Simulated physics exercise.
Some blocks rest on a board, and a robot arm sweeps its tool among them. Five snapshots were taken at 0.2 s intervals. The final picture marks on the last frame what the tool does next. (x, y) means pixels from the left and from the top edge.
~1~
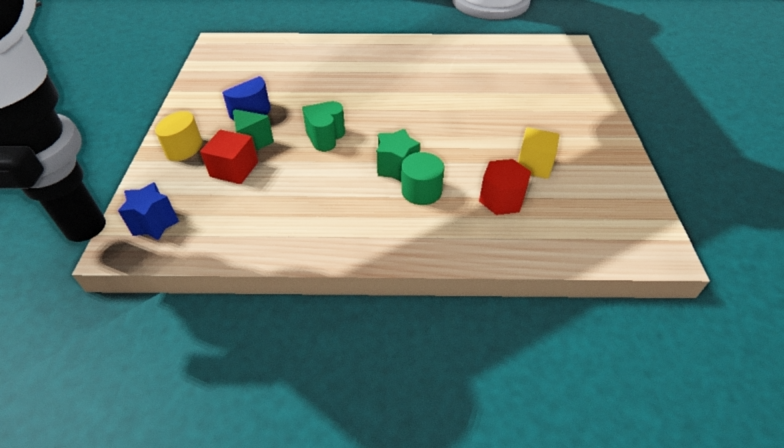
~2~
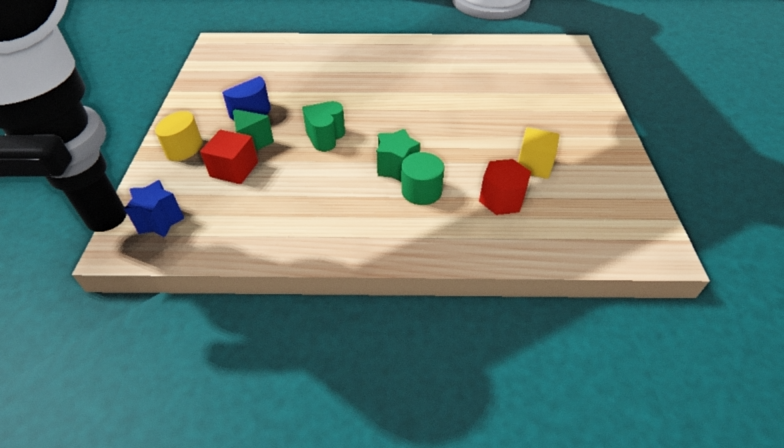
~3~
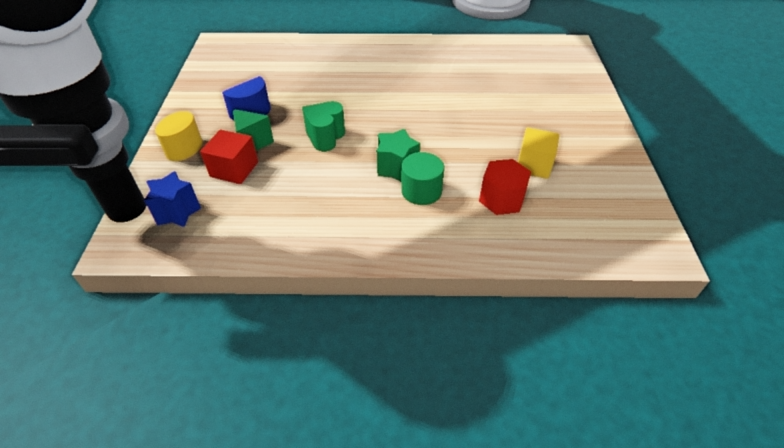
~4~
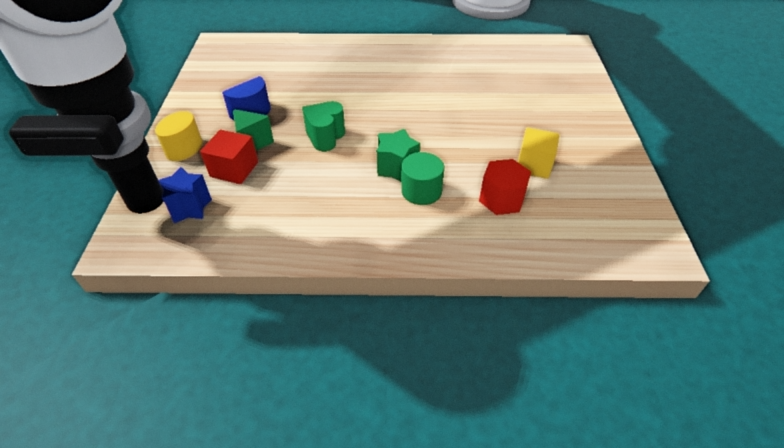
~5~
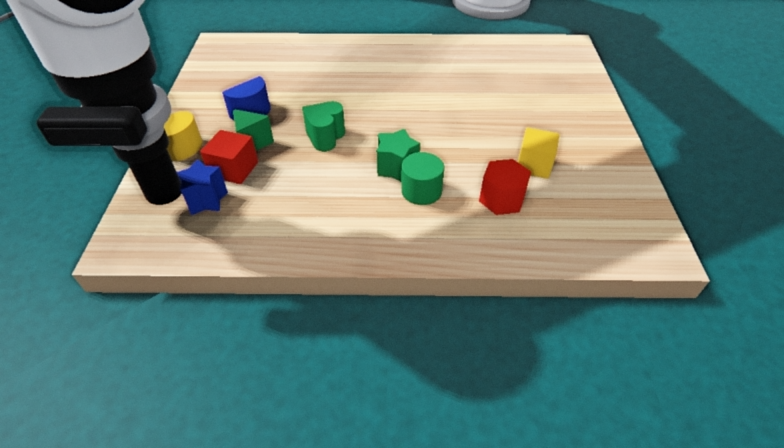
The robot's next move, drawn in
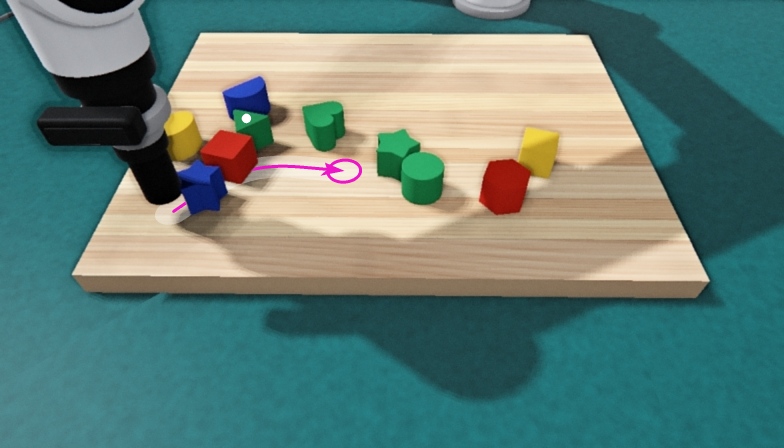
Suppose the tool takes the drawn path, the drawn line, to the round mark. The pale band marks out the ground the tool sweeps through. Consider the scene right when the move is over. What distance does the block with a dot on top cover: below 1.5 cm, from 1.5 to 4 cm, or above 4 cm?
It shifts over 4 cm.
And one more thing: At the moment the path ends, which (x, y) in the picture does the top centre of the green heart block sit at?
I'd say the green heart block ends with its top centre at (342, 104).
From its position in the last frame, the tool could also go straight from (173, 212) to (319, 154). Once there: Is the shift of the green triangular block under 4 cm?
Yes, that is how it ends up.
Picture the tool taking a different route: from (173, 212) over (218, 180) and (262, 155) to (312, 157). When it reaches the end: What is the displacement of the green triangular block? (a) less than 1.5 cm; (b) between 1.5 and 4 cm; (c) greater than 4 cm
My answer is option c.
Path on the board, from (173, 212) by way of (226, 178) and (286, 166) to (344, 171); the dot is on the green triangular block.
What follows on the original path. One third of the way, tool at (221, 159); blue star block at (250, 143); red square piece at (269, 122); green triangular block at (265, 101), turned 75° anticlockwise.
Two thirds of the way, tool at (282, 148); blue star block at (310, 130); red square piece at (300, 107), turned 20° anticlockwise; green triangular block at (275, 94), turned 115° anticlockwise; green heart block at (335, 108), turned 30° clockwise.
At the end, tool at (342, 152); blue star block at (348, 126), turned 50° anticlockwise; red square piece at (300, 107), turned 20° anticlockwise; green triangular block at (275, 94), turned 115° anticlockwise; green heart block at (342, 104).
